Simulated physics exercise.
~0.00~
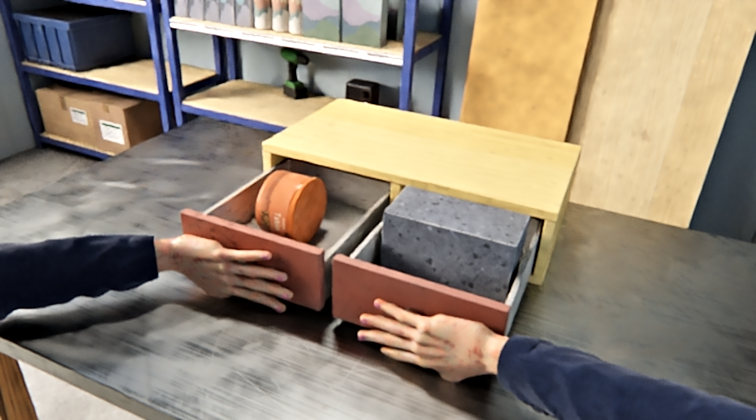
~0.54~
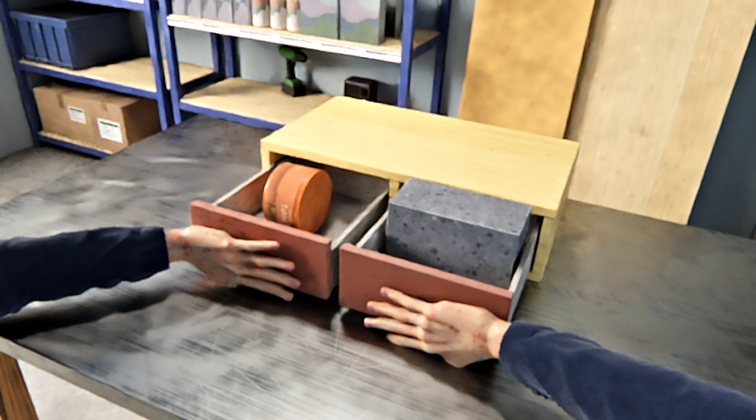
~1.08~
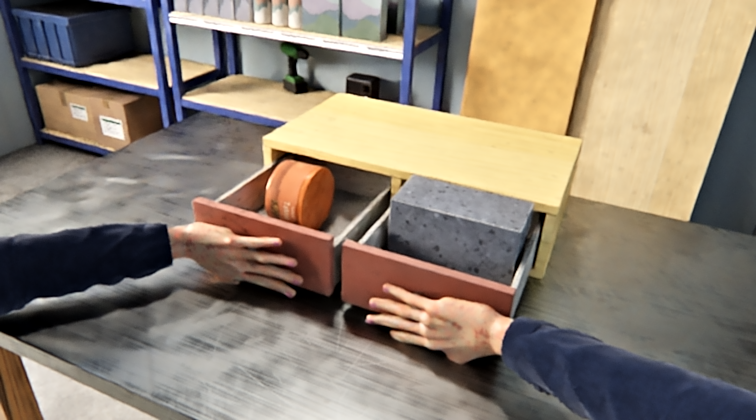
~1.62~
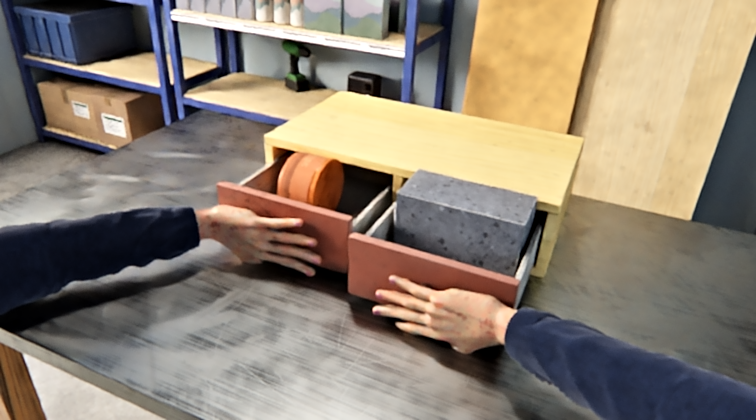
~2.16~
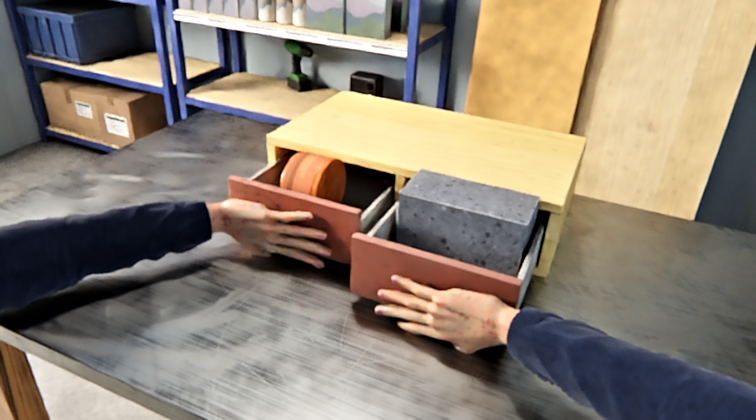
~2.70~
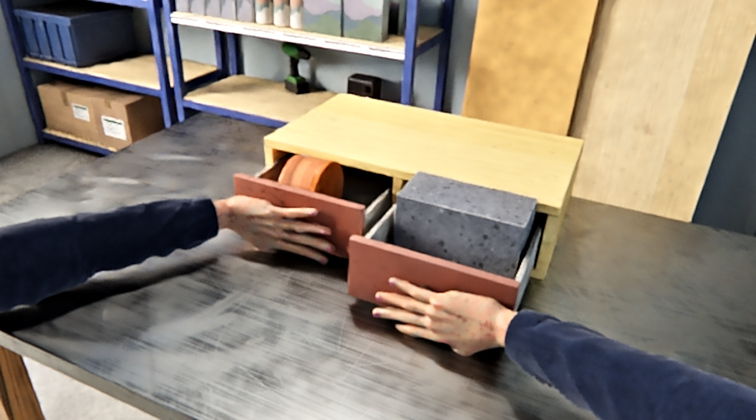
Two red-fronted drawers slide partway in under two pushing hands, and both remain ajar.
